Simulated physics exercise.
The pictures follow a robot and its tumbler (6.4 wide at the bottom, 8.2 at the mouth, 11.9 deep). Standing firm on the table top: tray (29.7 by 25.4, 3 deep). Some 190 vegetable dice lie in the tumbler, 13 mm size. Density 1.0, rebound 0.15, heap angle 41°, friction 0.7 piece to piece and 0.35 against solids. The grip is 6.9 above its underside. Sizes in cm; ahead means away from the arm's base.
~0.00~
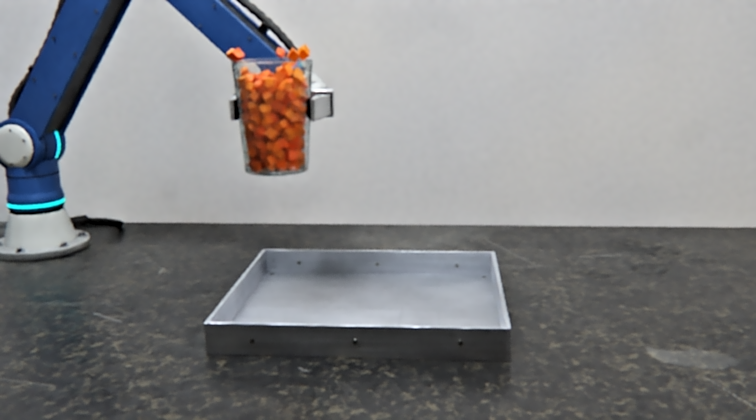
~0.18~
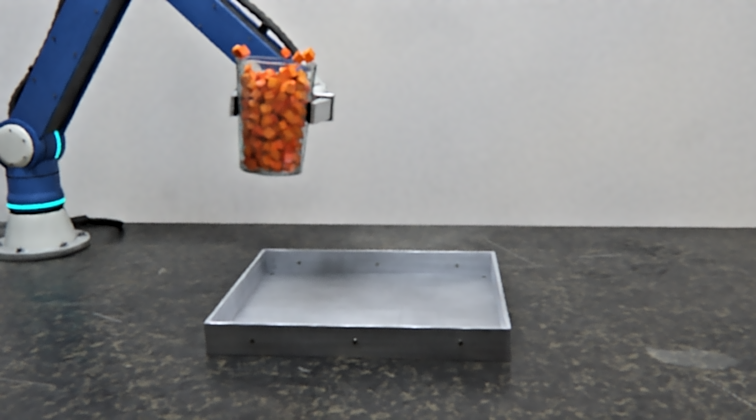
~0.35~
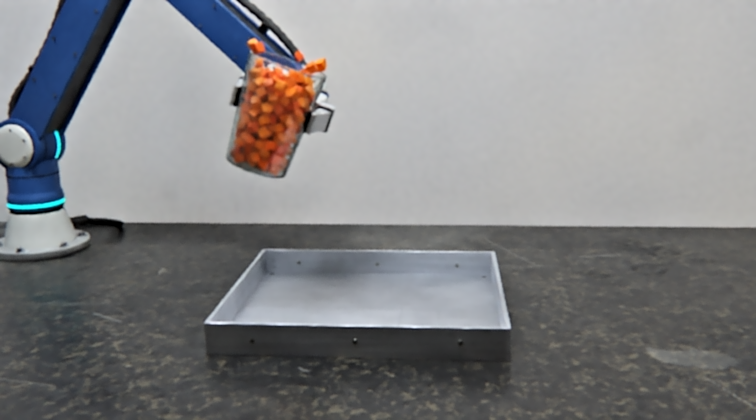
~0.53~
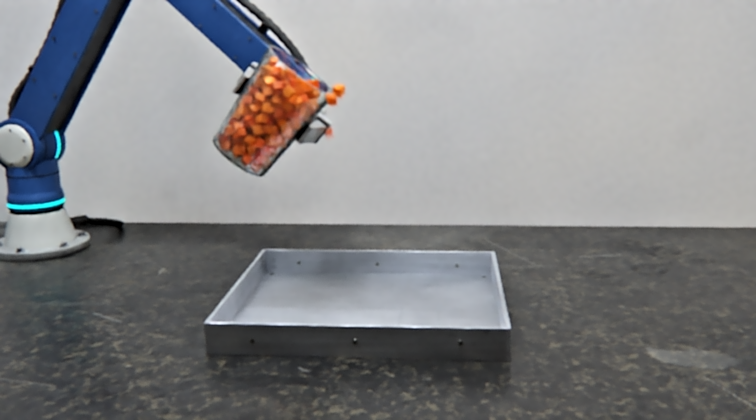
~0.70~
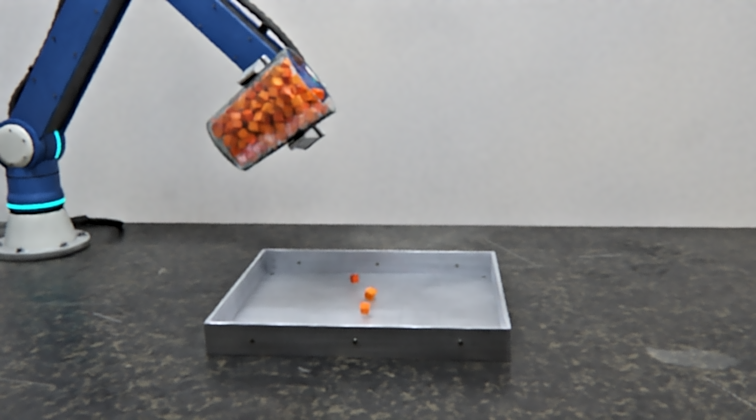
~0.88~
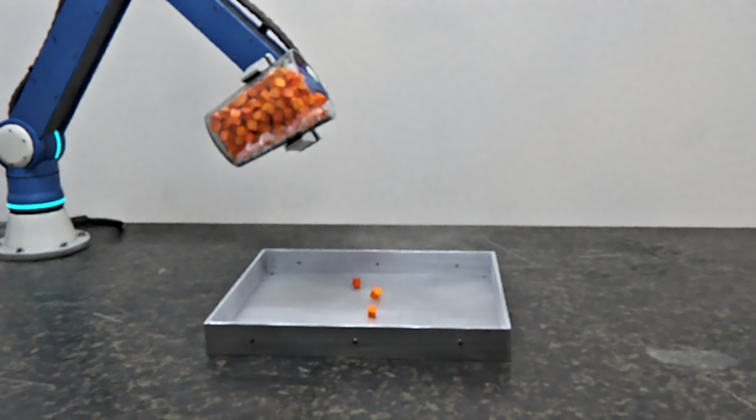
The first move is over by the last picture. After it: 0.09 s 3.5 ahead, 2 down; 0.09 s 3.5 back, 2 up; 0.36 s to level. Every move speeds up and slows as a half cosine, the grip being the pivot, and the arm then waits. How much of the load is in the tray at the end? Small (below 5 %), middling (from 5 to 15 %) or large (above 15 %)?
In the tray the share is middling, from 5 to 15 %.
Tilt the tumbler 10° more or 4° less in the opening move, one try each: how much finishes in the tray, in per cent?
About 15 and 5 per cent.
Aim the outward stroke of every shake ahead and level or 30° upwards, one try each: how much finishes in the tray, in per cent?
Some 20 and 40 per cent.
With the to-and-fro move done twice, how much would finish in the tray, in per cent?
It would be near 15 per cent.
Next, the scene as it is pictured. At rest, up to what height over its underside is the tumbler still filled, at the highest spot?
Roughly 12.0 cm.
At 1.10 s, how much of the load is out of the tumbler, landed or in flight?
About 5 per cent by then.
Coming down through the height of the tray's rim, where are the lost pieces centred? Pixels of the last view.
Near (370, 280).
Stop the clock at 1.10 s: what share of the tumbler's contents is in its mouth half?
Roughly 50 per cent.
By 1.10 s, tilted 58° forward, highest piece 26 above the table; 177 in the tumbler, 3 in the tray, 10 in flight or on a rim.
By 1.31 s, tilted 12° forward, highest piece 28 above the table; 174 in the tumbler, 15 in the tray, 1 in flight or on a rim.
By 1.62 s, level, highest piece 28 above the table; 174 in the tumbler, 16 in the tray.
By 2.67 s, level, highest piece 28 above the table; 174 in the tumbler, 16 in the tray.
Final count, 174 in the tumbler, 16 in the tray. That is 8 % in the tray.
